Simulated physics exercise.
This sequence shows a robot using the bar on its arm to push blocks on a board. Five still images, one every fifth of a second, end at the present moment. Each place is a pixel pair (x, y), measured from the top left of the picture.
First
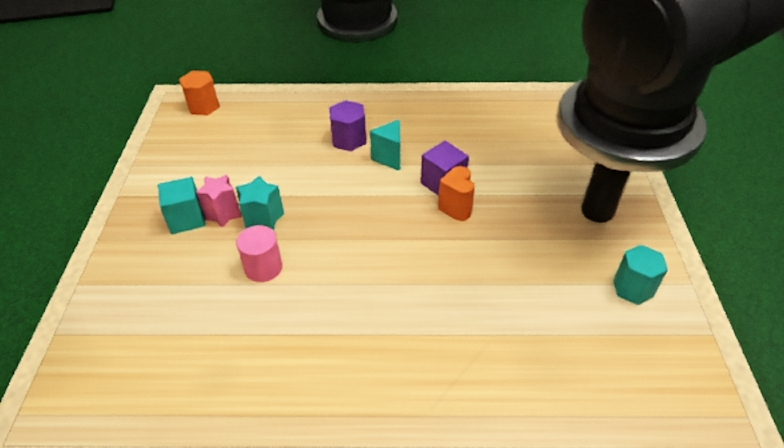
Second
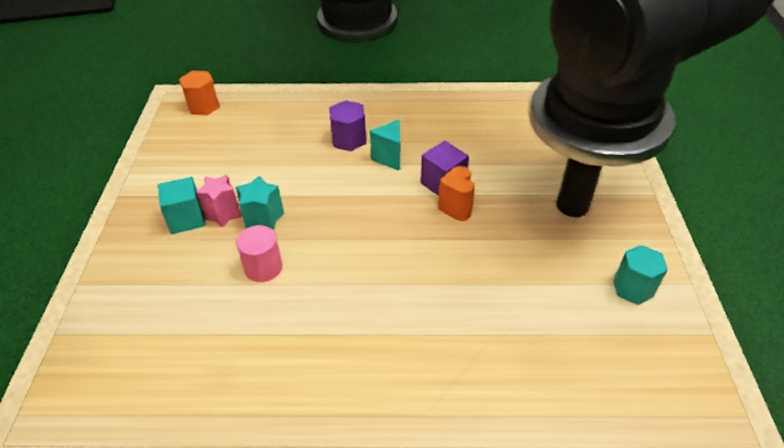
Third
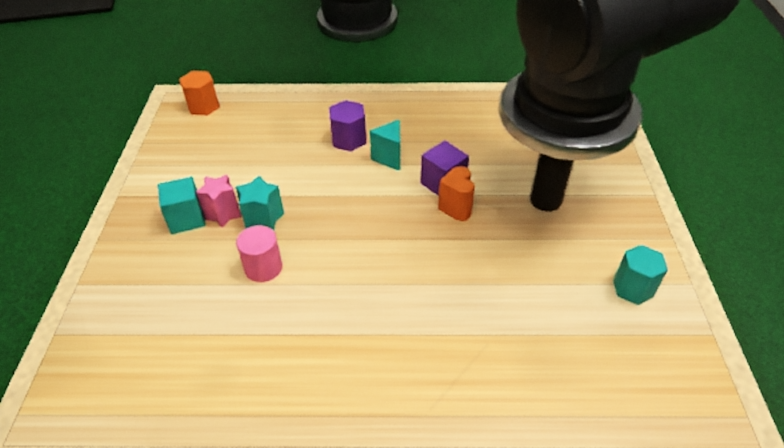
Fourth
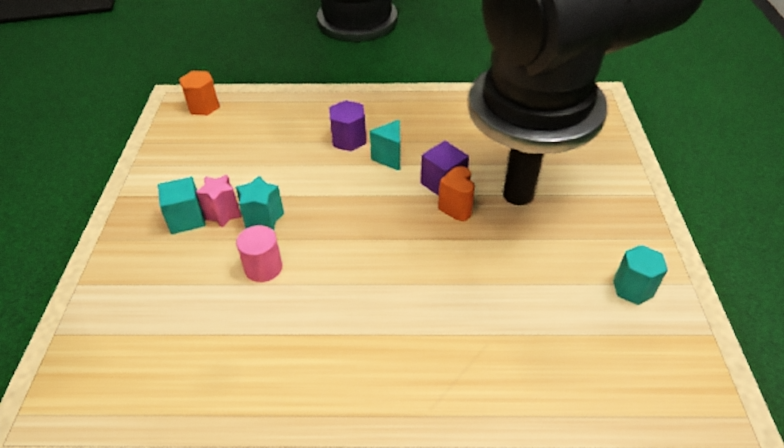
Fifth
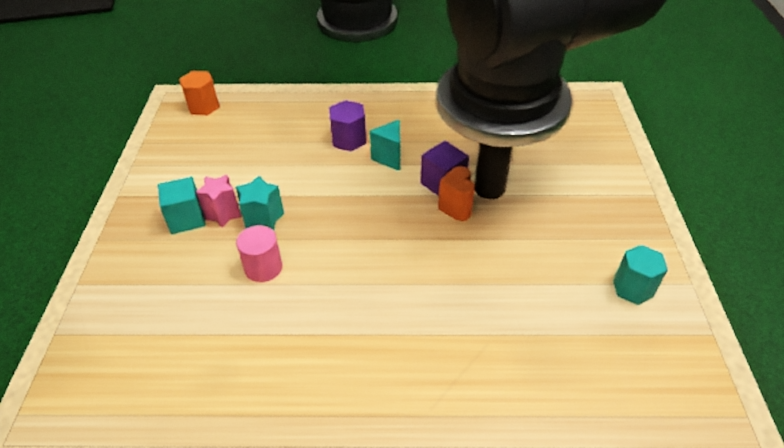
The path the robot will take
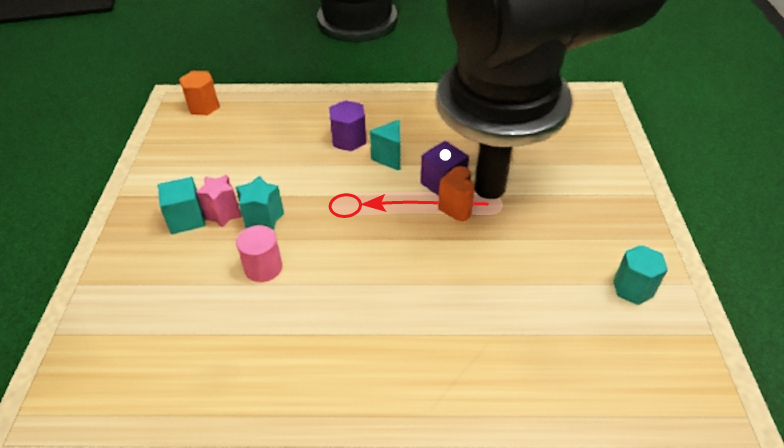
On a wooden board, a black robot arm moving its bar left toward an orange heart block, the scattered blocks staying still.
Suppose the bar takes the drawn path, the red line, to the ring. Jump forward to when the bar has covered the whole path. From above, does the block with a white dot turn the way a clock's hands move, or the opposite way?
Looking down, it rotates clockwise.
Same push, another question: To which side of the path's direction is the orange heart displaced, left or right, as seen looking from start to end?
Measured against the direction from start to end, the orange heart shifts toward the left-hand side.
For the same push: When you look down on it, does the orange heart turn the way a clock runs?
That would be a no.
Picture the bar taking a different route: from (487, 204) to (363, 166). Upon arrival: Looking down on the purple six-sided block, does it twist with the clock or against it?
It goes round opposite to clock hands.
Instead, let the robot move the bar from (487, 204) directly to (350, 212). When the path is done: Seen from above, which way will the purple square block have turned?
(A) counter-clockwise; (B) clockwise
B
The line goes from (487, 204) over (440, 203) and (393, 203) to (345, 205); the dot is on the purple square block.
The first path, step by step. One third of the way, bar at (441, 188); purple square block at (436, 152), turned 35° clockwise; orange heart at (417, 183), turned 20° anticlockwise.
Two thirds of the way, bar at (391, 188); purple square block at (435, 152), turned 40° clockwise; orange heart at (376, 191), turned 55° anticlockwise.
At the end, bar at (344, 191); turquoise triangle unmoved; purple square block at (435, 152), turned 40° clockwise; orange heart at (362, 195), turned 95° anticlockwise.
